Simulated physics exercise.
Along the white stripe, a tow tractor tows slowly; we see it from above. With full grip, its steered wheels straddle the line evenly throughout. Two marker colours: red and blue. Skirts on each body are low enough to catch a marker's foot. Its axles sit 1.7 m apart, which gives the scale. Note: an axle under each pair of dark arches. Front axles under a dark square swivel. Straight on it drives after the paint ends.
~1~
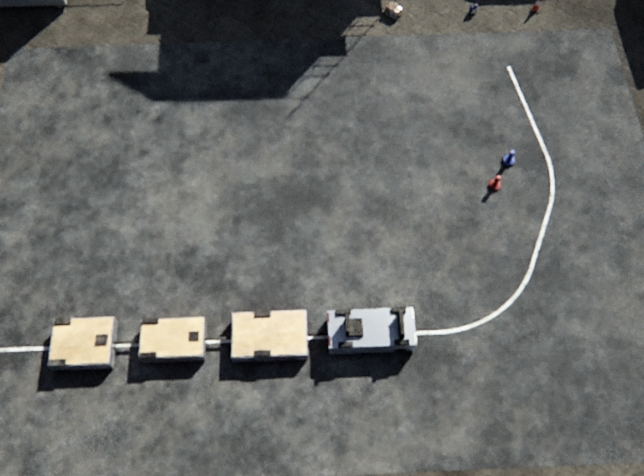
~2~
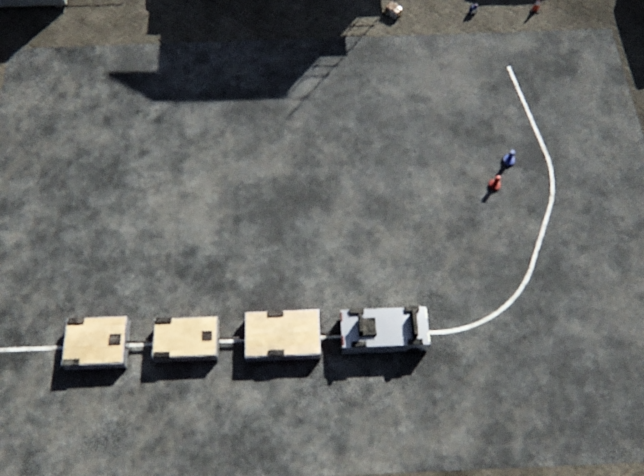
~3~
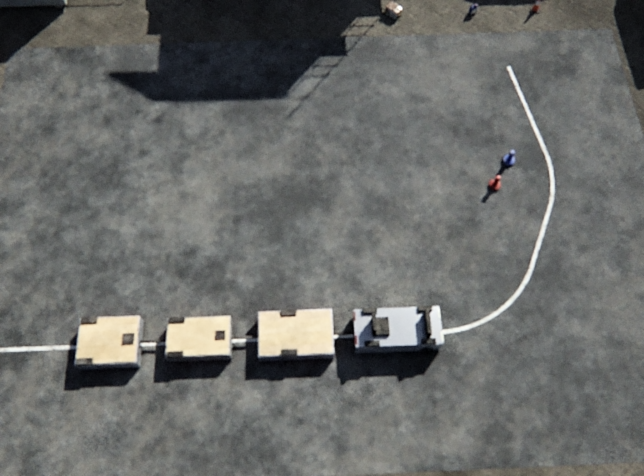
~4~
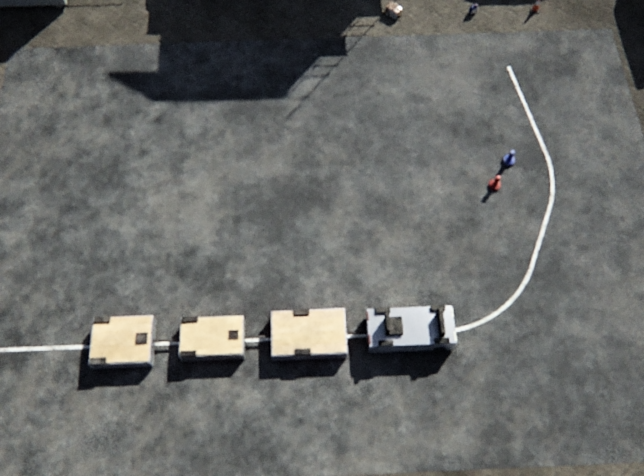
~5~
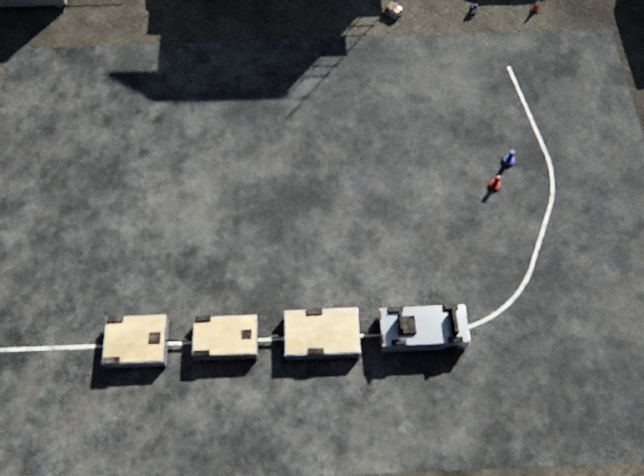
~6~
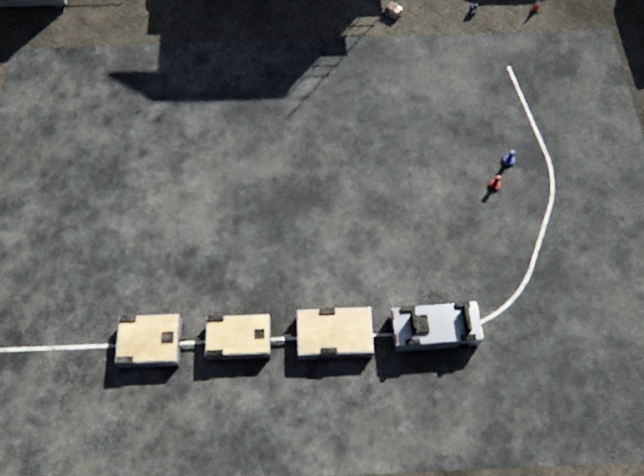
The clip shows, from above, a grey tow tractor slowly pulling three pale trailers rightward along a white line on dark pavement, beginning to turn slightly at the curve, while a red and a blue marker stay still.
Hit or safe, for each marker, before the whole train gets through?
Red safe, blue hit.
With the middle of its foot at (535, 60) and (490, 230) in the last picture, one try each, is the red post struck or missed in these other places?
Results in order - no collision, collision.
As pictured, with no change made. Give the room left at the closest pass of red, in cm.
The figure for red is 15.
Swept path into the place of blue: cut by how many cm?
The figure for blue is 30.
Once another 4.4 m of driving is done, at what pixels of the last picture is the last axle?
Somewhere around pixel (261, 334).
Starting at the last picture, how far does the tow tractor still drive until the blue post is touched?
Contact happens once about 11.0 m more has been driven.
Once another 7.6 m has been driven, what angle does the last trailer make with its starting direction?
Measured against where it started, the last trailer sits at some 5°.
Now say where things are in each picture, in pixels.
The first picture shows nose (410, 326); last axle (60, 342); still straight; red (496, 183), blue (510, 158); 3 trailers.
The second picture shows nose (423, 325); last axle (73, 341); still straight.
The third picture shows nose (436, 325); last axle (87, 341); still straight.
The fourth picture shows nose (450, 324); last axle (100, 340); still straight.
The fifth picture shows nose (463, 323); last axle (113, 339); turned 1°.
The sixth picture shows nose (475, 320); last axle (126, 339); turned 2°; red (496, 183), blue (510, 158).
After another 4.5 m, the last axle is at (264, 334) of the last picture, 5 cm off the line.
After another 9.0 m, the last axle is at (396, 322) of the last picture, 20 cm off the line.
After another 11.3 m, the last axle is at (455, 298) of the last picture, 85 cm off the line; the first trailer has hit blue.
After another 17.0 m, the last axle is at (531, 180) of the last picture, 90 cm off the line; red has been passed with 15 cm to spare.
After another 22.7 m, the last axle is at (507, 51) of the last picture, 15 cm off the line; 1 of 2 struck in all.
